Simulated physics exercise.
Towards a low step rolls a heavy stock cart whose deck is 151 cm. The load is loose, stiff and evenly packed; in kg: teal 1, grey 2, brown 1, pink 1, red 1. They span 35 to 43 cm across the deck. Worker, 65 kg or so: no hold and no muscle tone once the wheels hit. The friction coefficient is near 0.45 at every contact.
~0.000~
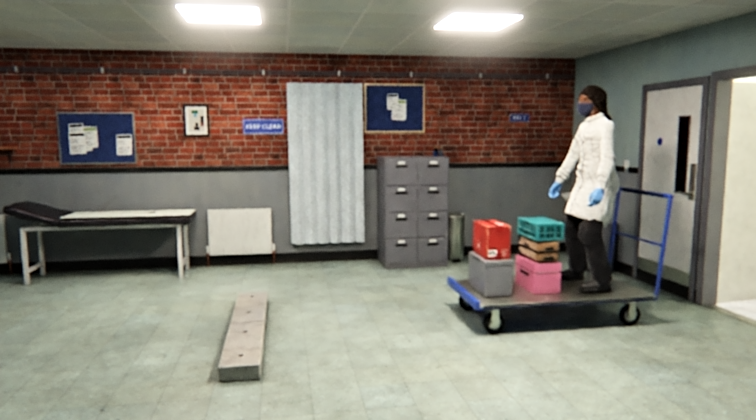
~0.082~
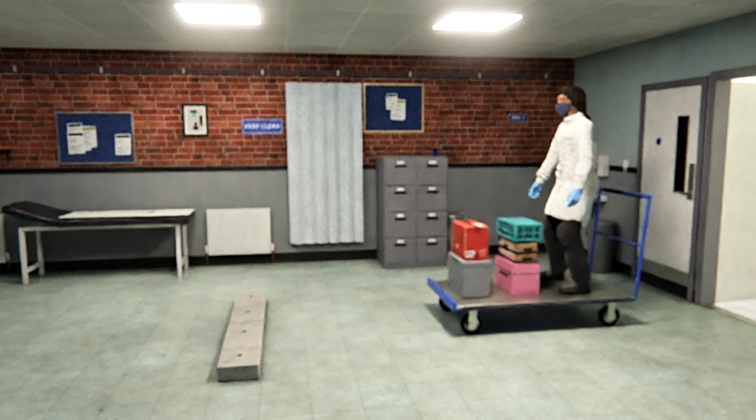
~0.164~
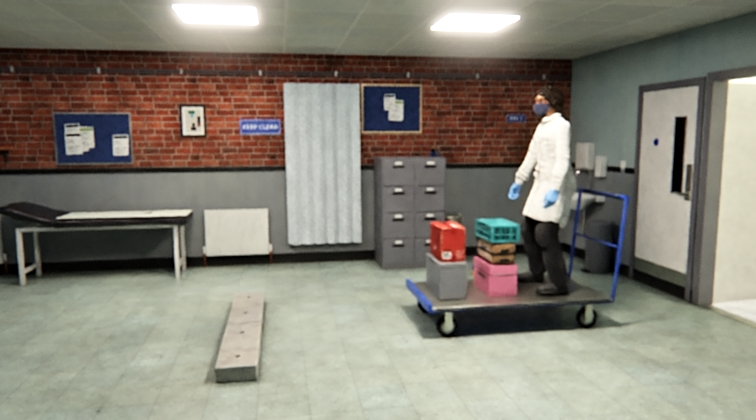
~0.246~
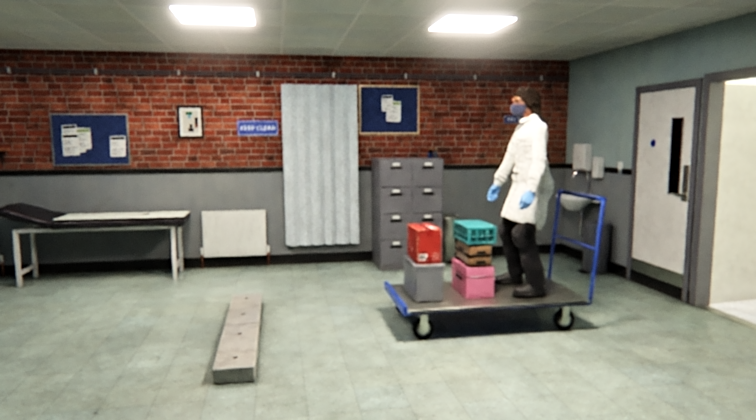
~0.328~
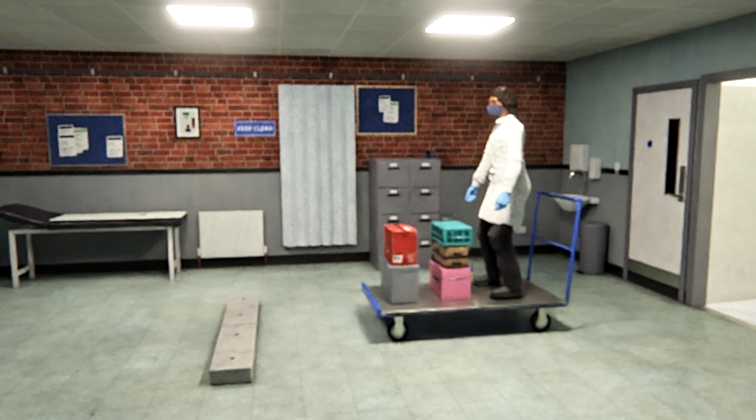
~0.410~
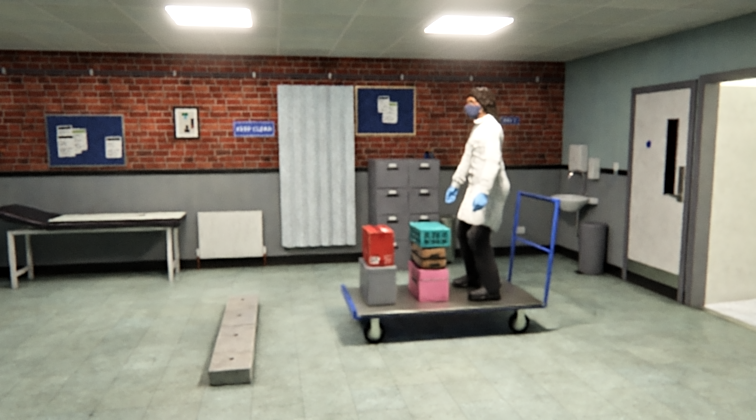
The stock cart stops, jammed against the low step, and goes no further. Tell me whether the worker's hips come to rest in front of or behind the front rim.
Behind it.
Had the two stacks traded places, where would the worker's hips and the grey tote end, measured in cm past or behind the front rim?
Outcome - hips: 50 cm behind rim; grey: 40 cm behind rim.
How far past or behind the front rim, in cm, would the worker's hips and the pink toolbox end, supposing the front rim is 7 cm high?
Both stay back - hips 50 cm behind, pink 50 cm behind.
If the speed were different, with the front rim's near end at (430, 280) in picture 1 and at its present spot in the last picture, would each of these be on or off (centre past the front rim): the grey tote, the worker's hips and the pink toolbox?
Then the grey one is still in place, the hips are still in place and the pink one is still in place.
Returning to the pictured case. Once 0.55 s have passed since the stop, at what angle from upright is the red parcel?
Tilt from vertical: Around 120°.
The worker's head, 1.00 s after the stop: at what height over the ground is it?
Height: Approx. 30 cm above ground.
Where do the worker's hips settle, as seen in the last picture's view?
Roughly pixel (297, 257).
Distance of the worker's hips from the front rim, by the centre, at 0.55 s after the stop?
Roughly 45 cm behind it.
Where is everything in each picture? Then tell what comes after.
Hips (597, 182), red parcel (491, 239), rim corner (478, 306); 172 cm still to roll, in the first picture.
Hips (577, 182), red parcel (470, 240), rim corner (455, 307); 154 cm still to roll, in the second picture.
Hips (555, 183), red parcel (447, 241), rim corner (430, 308); 136 cm still to roll, in the third picture.
Hips (533, 184), red parcel (424, 243), rim corner (405, 311); 118 cm still to roll, in the fourth picture.
Hips (510, 185), red parcel (400, 244), rim corner (380, 313); 100 cm still to roll, in the fifth picture.
Hips (488, 186), red parcel (378, 246), rim corner (355, 315); 82 cm still to roll. Speed about 2.2 m/s, in the sixth picture.
After 0.79 s the deck stops.
After 1.34 s the worker's hips are 47 cm behind the rim, near (302, 264) in the last picture's view.
After 1.79 s the worker's hips are 41 cm behind the rim, near (295, 257) in the last picture's view.
At rest, 2.5 s, past the rim, teal crate, grey tote, brown suitcase and red parcel; behind it, pink toolbox and the worker's hips.
